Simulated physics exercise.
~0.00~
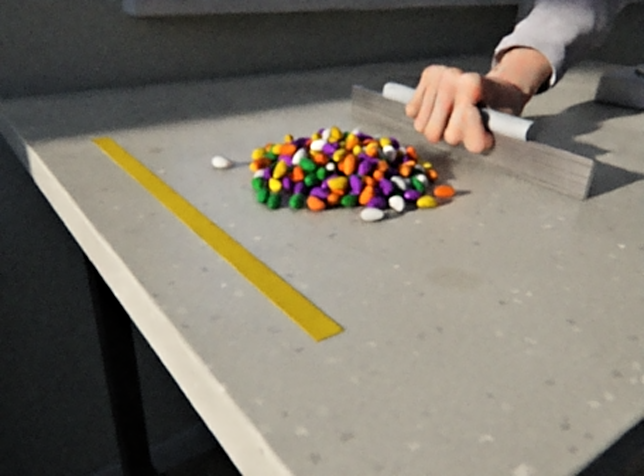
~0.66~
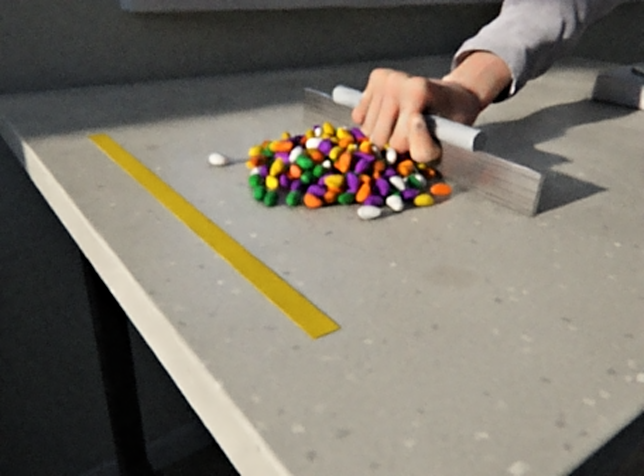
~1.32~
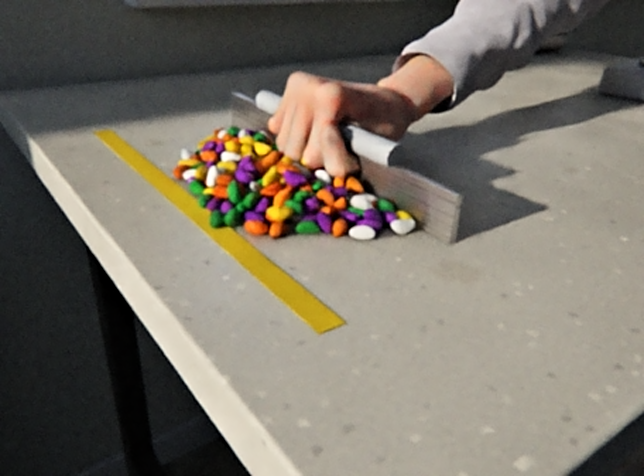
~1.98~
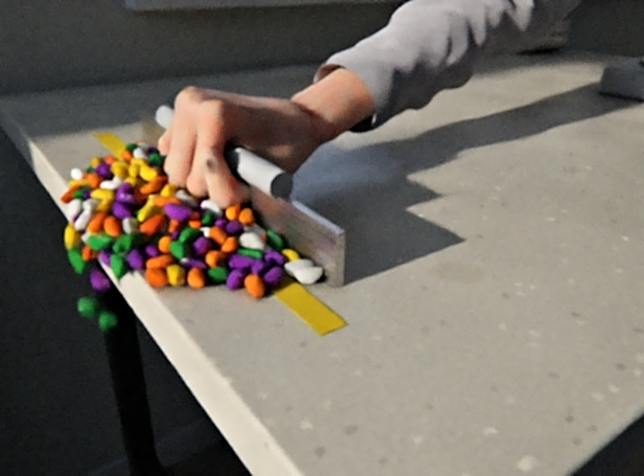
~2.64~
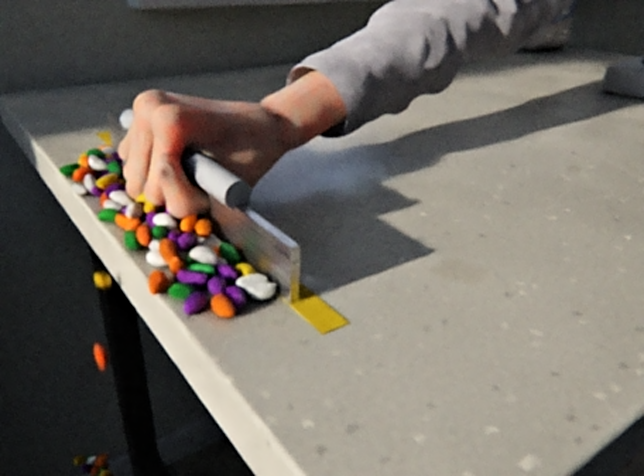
A hand sweeping a heap of colourful pebbles left with a scraper, stopping at yellow tape as about half spill off the table.
